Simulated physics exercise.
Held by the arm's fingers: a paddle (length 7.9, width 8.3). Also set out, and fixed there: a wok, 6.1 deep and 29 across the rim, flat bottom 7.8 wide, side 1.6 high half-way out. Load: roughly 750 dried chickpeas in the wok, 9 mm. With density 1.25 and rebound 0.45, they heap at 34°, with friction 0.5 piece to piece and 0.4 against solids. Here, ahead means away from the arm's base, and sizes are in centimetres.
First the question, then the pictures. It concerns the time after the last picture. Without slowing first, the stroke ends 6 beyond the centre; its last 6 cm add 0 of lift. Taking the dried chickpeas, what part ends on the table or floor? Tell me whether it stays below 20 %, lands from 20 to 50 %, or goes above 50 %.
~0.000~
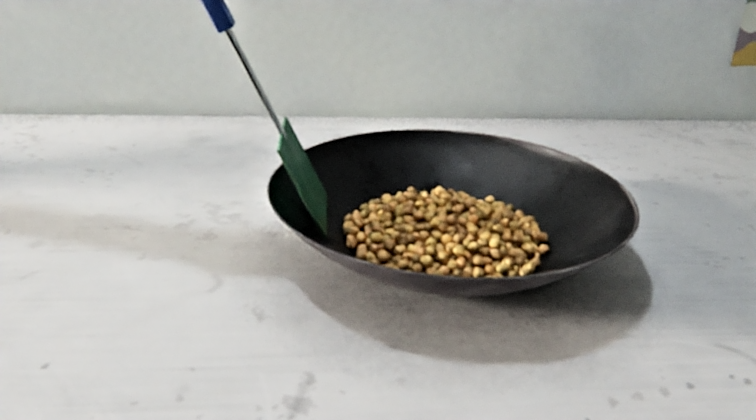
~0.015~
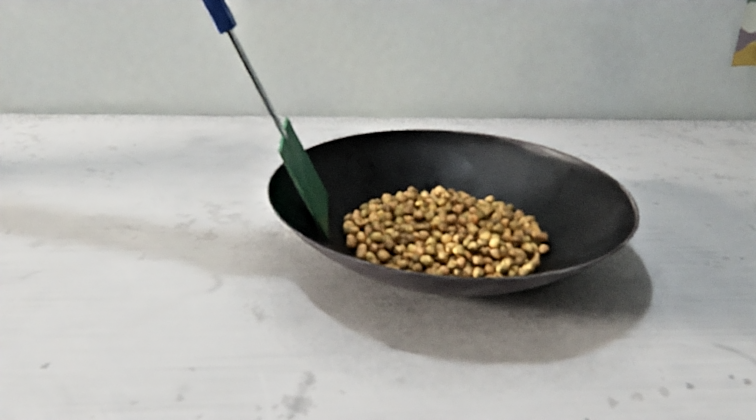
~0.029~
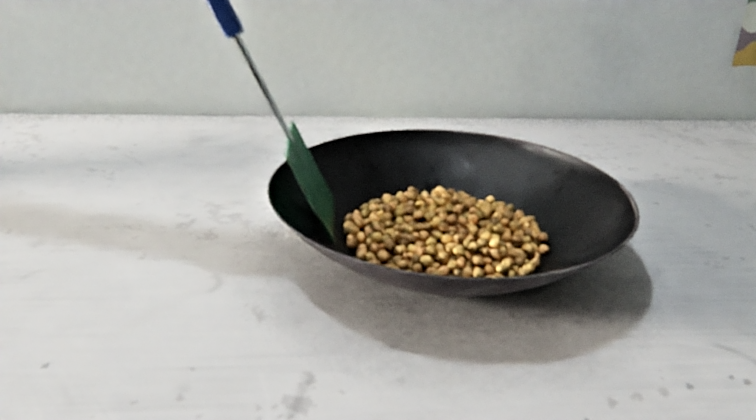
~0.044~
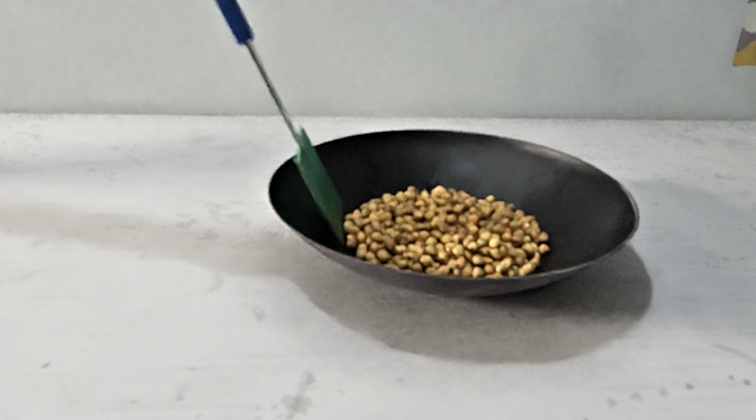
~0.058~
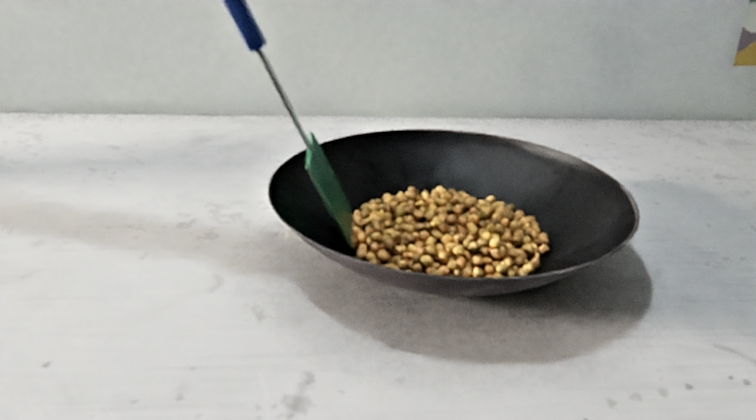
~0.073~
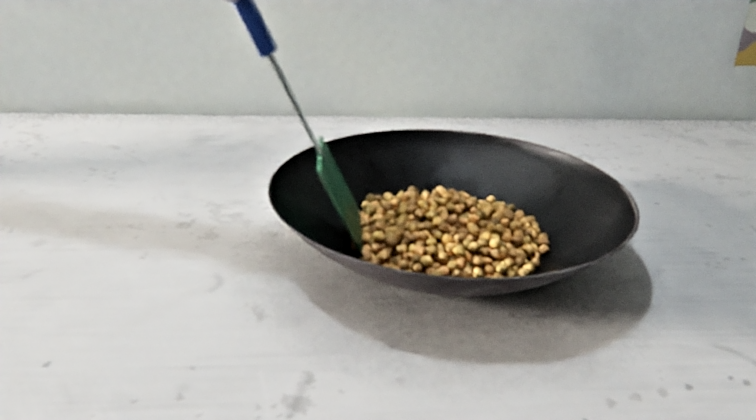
It stays below 20 %.
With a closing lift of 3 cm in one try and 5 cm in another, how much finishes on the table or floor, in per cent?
Estimates, in order: 0 % then 0 %.
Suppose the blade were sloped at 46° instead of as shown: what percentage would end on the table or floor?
My guess is close to 0 per cent.
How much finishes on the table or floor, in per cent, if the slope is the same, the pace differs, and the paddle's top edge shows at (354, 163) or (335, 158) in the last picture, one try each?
I'd estimate close to 10 and 5 in a hundred.
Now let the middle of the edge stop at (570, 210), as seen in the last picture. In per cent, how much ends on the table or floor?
About 30 per cent.
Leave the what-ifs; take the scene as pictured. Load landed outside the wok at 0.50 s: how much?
Estimate: About 0 percent.
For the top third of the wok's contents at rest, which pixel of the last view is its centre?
Roughly (563, 200).
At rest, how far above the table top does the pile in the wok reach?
Roughly 7.0 centimetres.
By 0.16 s, sloping 65°, highest piece 5 above the table; 746 in the wok.
By 0.25 s, sloping 65°, highest piece 5 above the table; 746 in the wok.
By 0.50 s, sloping 65°, highest piece 7 above the table; 745 in the wok, 1 on the table or floor.
By 1.55 s, sloping 65°, highest piece 7 above the table; 745 in the wok, 1 on the table or floor.
Final count, 745 in the wok, 1 on the table or floor. That is 0 % on the table or floor.
